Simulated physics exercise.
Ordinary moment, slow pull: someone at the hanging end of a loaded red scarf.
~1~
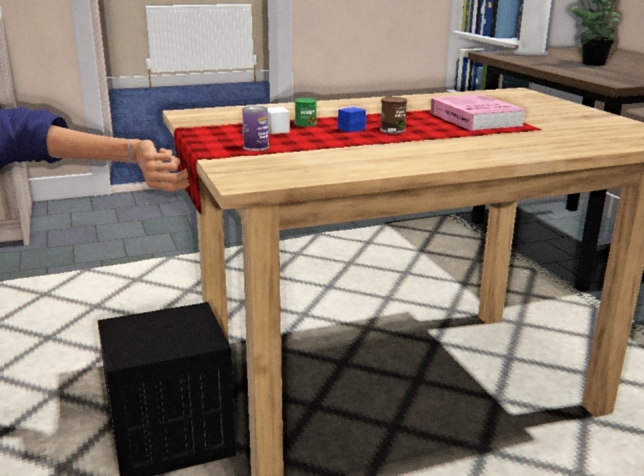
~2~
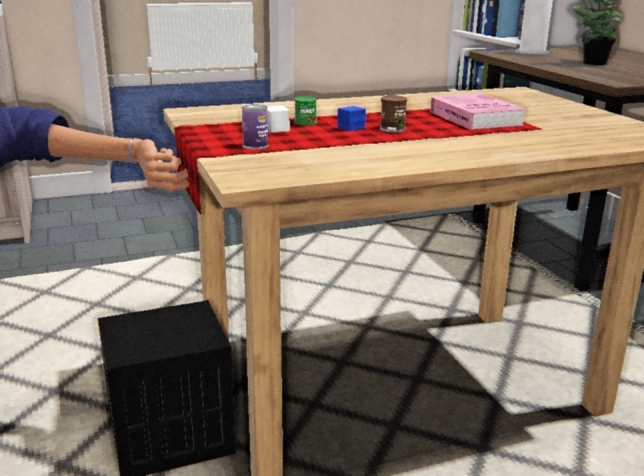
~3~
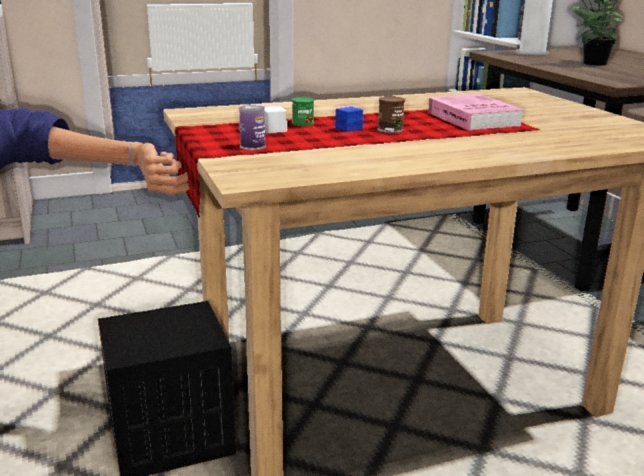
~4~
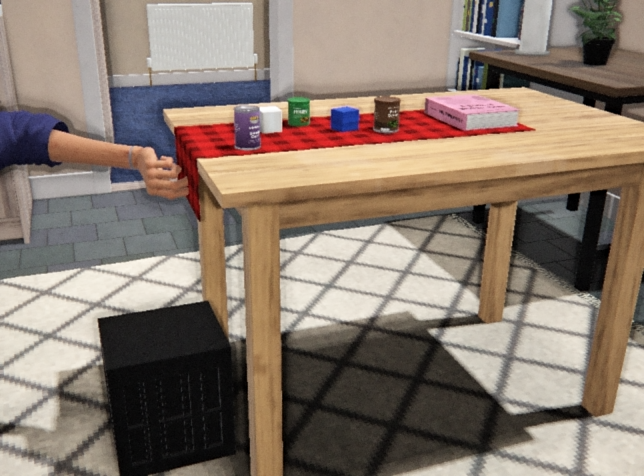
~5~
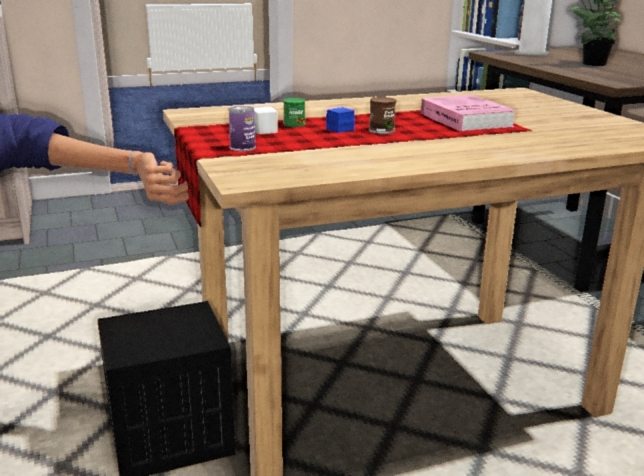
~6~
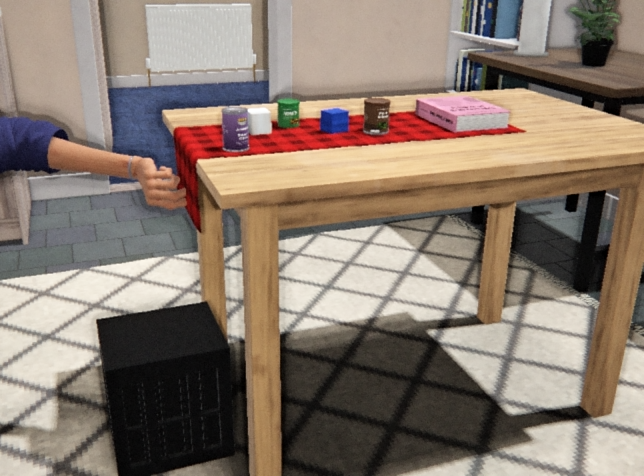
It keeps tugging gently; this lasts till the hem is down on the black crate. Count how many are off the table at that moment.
Off the table: Three.
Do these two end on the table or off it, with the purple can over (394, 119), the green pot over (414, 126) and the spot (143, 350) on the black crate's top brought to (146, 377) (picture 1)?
Observed: Purple can remains seated; green pot remains seated.
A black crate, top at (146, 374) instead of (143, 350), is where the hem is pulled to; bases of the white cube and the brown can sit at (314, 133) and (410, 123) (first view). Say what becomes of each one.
First the white cube: It ends off the top. Then the brown can: It is still up there.
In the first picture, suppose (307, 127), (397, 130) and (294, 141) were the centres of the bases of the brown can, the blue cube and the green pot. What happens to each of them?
The brown can ends up off the top, the blue cube ends up on top still, the green pot ends up off the top.
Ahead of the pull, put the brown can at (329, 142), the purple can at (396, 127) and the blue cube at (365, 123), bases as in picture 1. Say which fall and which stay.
As for the brown can, it goes off; the purple can stays aboard; the blue cube stays aboard.
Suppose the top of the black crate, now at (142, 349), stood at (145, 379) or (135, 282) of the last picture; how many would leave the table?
Numbers: 4; 1.
Soon after, hem near (190, 297); purple can and white cube gone.
After that, hem on the crate; purple can, white cube and green pot gone.
In the end, hem on the crate; purple can, white cube and green pot gone. The answer is three.
